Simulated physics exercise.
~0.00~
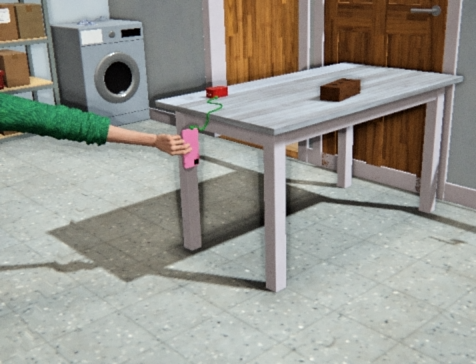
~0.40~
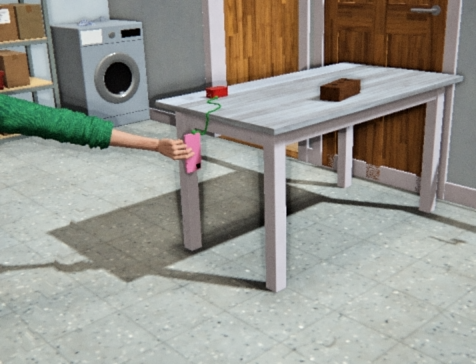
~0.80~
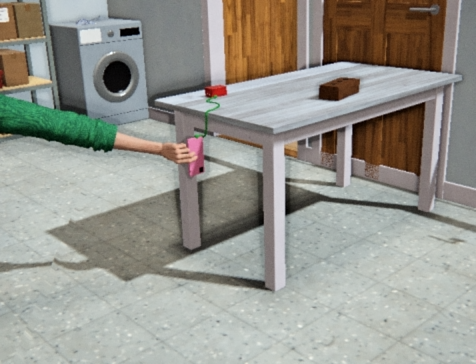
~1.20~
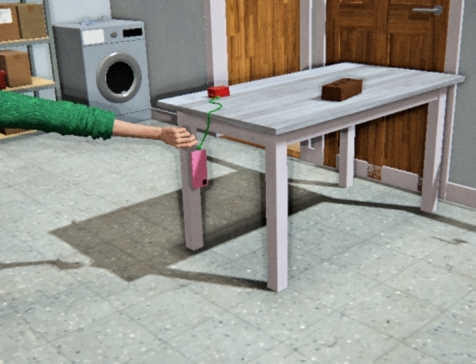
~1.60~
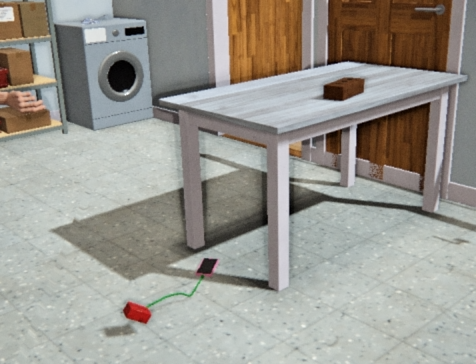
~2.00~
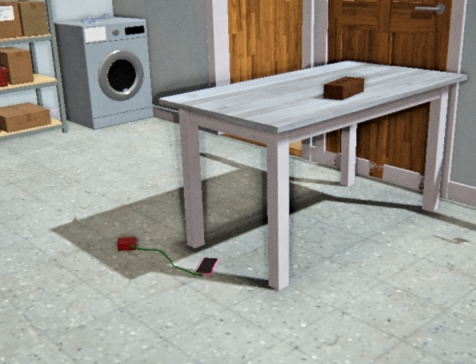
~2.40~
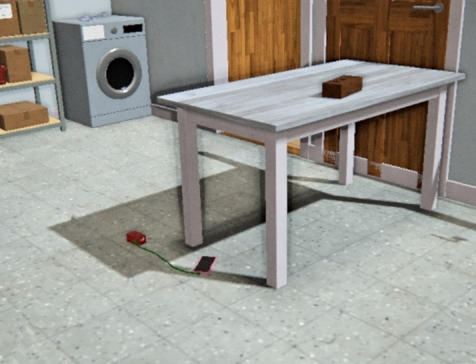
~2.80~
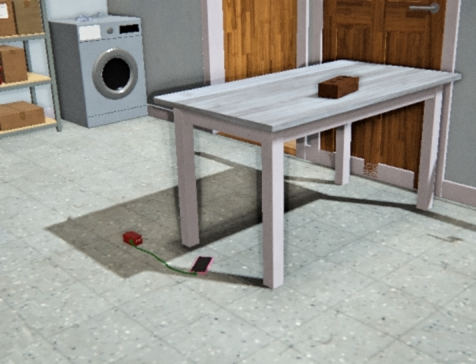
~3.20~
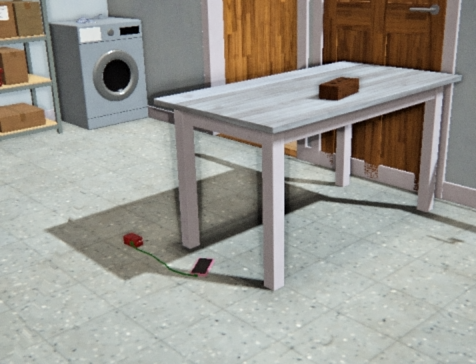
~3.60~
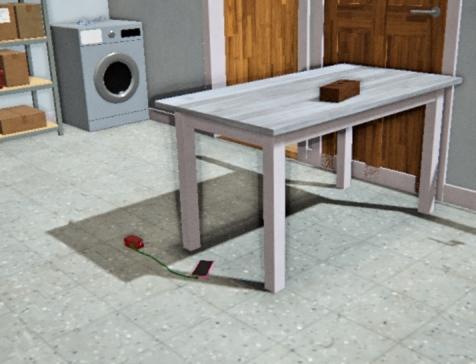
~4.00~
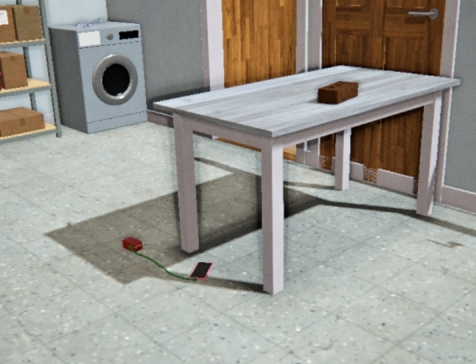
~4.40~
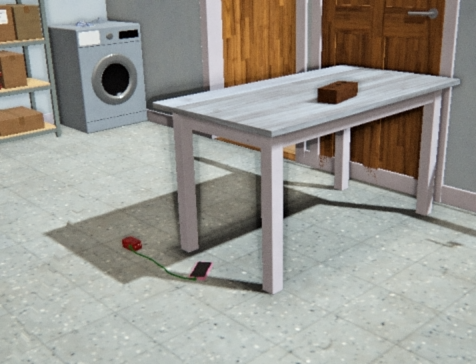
A room with a pale tiled floor is seen from slightly above, with a washing machine and shelves of boxes at the left and wooden doors behind a grey table. A brown brick sits on the tabletop, and a small red box rests near its left corner, joined by a green cord to a pink phone that a green-sleeved arm holds beside the table. The hand lets go and the phone drops, pulling the red box off the edge. Both land on the floor, where the box tumbles left. They end lying still, the cord stretched between them, while the brick stays put.
